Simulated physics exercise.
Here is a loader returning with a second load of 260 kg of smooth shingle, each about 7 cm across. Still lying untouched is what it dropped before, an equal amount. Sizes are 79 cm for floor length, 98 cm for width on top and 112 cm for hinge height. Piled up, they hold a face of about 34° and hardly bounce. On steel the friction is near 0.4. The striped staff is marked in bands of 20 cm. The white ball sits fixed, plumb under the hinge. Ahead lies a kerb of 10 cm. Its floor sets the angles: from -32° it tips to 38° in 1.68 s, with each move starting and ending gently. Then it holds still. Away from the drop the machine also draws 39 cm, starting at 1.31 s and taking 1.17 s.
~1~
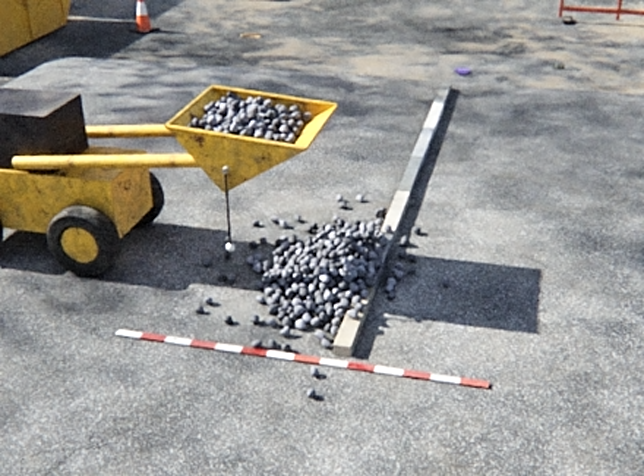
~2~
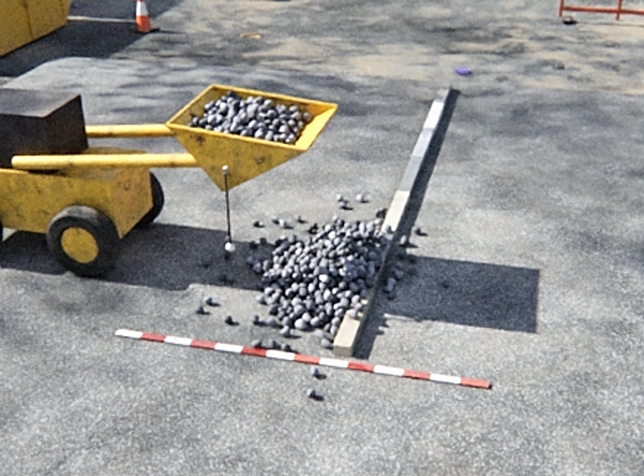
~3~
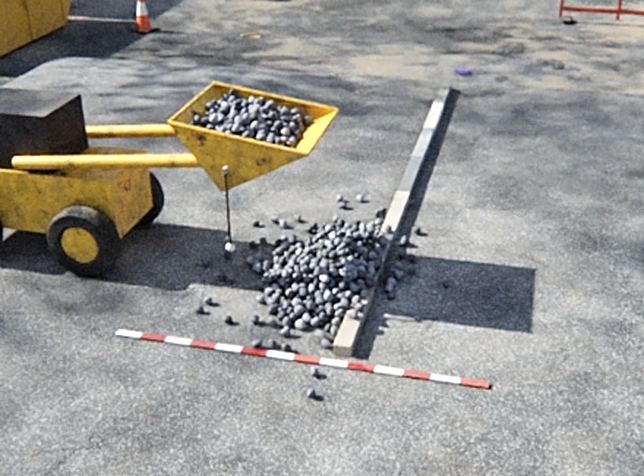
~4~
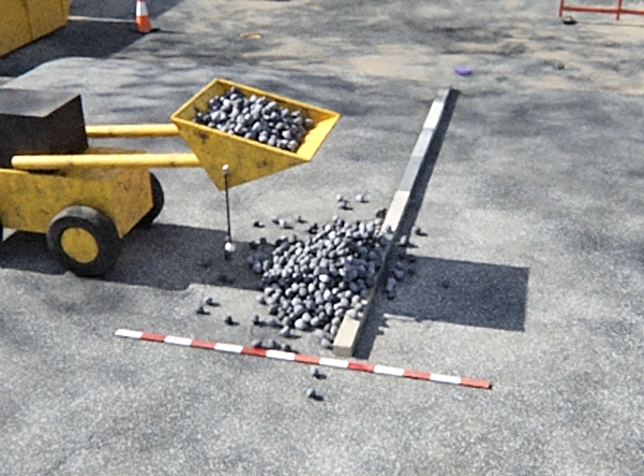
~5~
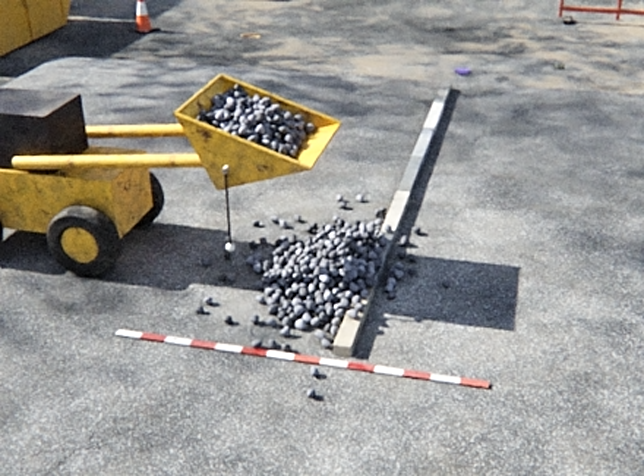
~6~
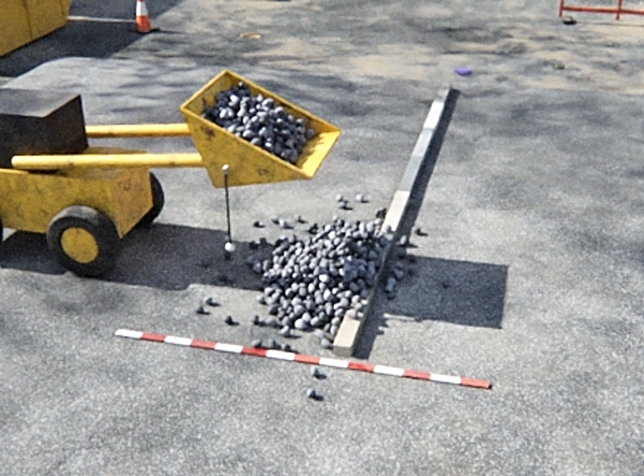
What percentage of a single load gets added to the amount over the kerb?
14 %.
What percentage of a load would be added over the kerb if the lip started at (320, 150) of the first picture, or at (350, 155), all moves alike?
About 30 per cent for the first, 60 per cent for the second.
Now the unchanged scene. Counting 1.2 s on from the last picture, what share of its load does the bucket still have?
Close to 20 in a hundred is still held.
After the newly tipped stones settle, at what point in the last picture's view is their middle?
The middle ends up near (327, 258).
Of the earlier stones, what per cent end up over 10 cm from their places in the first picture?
Roughly 15 percent.
Then, 0.7 s after the last picture the floor is at 27°; in per cent of one load, 92 in the bucket, 105 on this side of the kerb, 3 over the kerb; the foremost stones are at (410, 266).
Then, 1.2 s after the last picture the floor is at 38°; in per cent of one load, 19 in the bucket, 175 on this side of the kerb, 7 over the kerb; the foremost stones are at (409, 274).
Then, 2.3 s after the last picture the floor is at 38°; in per cent of one load, 0 in the bucket, 184 on this side of the kerb, 16 over the kerb; the foremost stones are at (449, 294).
Then, 4.9 s after the last picture the floor is at 38°; in per cent of one load, 0 in the bucket, 183 on this side of the kerb, 17 over the kerb; the foremost stones are at (449, 294). Net gain over the kerb, 14.
